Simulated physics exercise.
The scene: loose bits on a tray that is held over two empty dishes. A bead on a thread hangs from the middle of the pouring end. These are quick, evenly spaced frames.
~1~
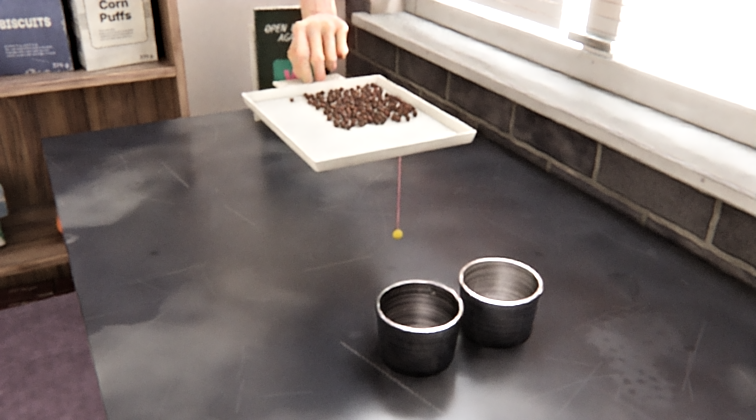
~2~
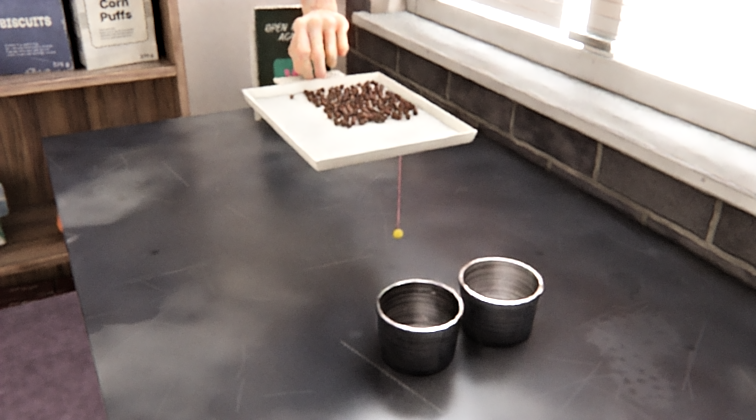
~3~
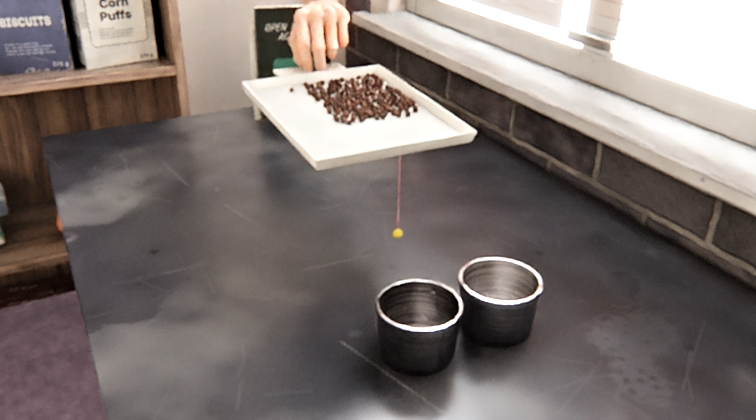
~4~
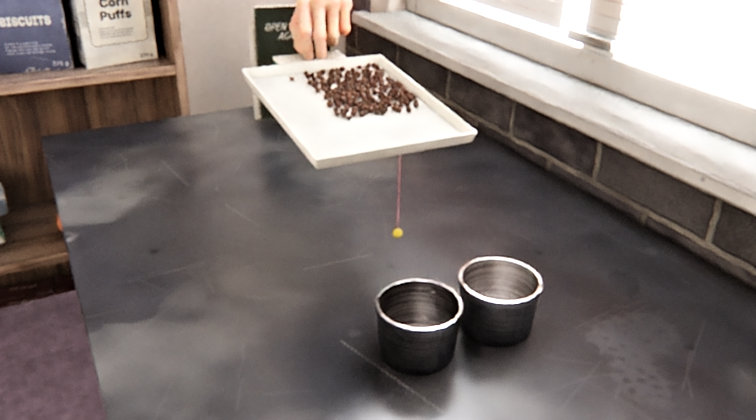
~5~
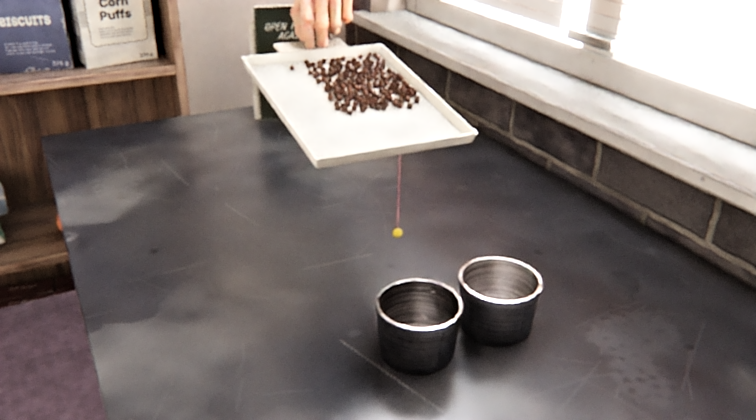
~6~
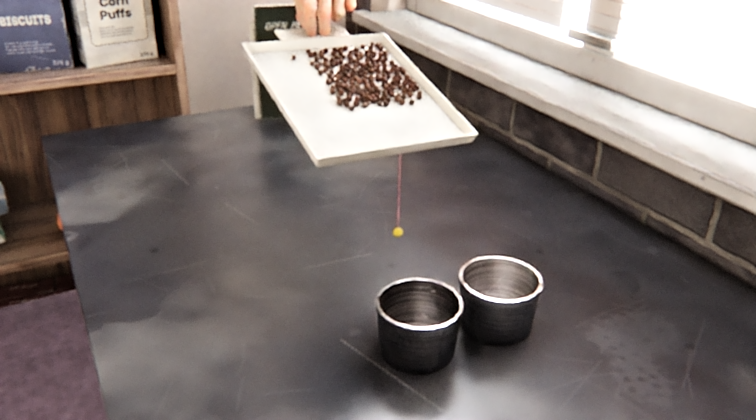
The clip shows a hand raising the far end of a white tray of small dark brown berries, tilting it gradually toward the viewer above two empty dark cups, while a yellow bead hangs nearly still on a thread.
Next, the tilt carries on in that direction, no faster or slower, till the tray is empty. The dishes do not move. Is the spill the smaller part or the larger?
The two hold only the smaller part of the load.
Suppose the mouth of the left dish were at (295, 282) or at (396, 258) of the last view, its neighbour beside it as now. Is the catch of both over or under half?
First the smaller part, then more than half.
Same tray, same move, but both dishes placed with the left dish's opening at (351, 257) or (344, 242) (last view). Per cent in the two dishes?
About 30 and 0 per cent.
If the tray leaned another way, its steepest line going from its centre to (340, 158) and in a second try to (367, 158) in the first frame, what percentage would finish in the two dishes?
The first gives 0 %, the second 0 %.
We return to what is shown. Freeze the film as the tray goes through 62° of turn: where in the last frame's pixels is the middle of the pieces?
Close to (437, 138).
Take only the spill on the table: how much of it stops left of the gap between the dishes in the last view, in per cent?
Near 60 %.
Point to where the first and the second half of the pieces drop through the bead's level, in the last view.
First near (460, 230), later near (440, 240).
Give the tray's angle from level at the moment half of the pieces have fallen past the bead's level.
At about 105°.
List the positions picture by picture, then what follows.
Corners of the pouring end (317, 160) and (472, 131), level; middle of the load (361, 106), allspice berries; left dish (440, 347); right dish (523, 320); bead on its thread (398, 234), in the first picture.
Corners of the pouring end (317, 159) and (473, 130), level; middle of the load (362, 104), in the second picture.
Corners of the pouring end (317, 158) and (473, 131), tipped barely, lowest at the right corner; middle of the load (362, 99), in the third picture.
Corners of the pouring end (318, 157) and (473, 131), tipped a little, lowest at the right corner; middle of the load (362, 92), in the fourth picture.
Corners of the pouring end (318, 157) and (473, 132), tipped a little, lowest at the right corner; middle of the load (363, 84), in the fifth picture.
Corners of the pouring end (319, 156) and (474, 132), tipped clearly, lowest at the right corner; middle of the load (365, 77); left dish (440, 345); right dish (523, 317), in the sixth picture.
Just after the last frame, tray tipped steeply; the larger part on the tray; just a few in the left dish; just a few in the right dish; about a tenth outside both; just a few in the air.
A moment on, tray tipped past a quarter turn; roughly a quarter on the tray; just a few in the right dish; roughly a quarter outside both; roughly half in the air.
Further on, tray tipped past a quarter turn; just a few in the right dish; almost all outside both.
When it is over, tray tipped past a quarter turn; not one in the left dish; just a few in the right dish; almost all outside both.
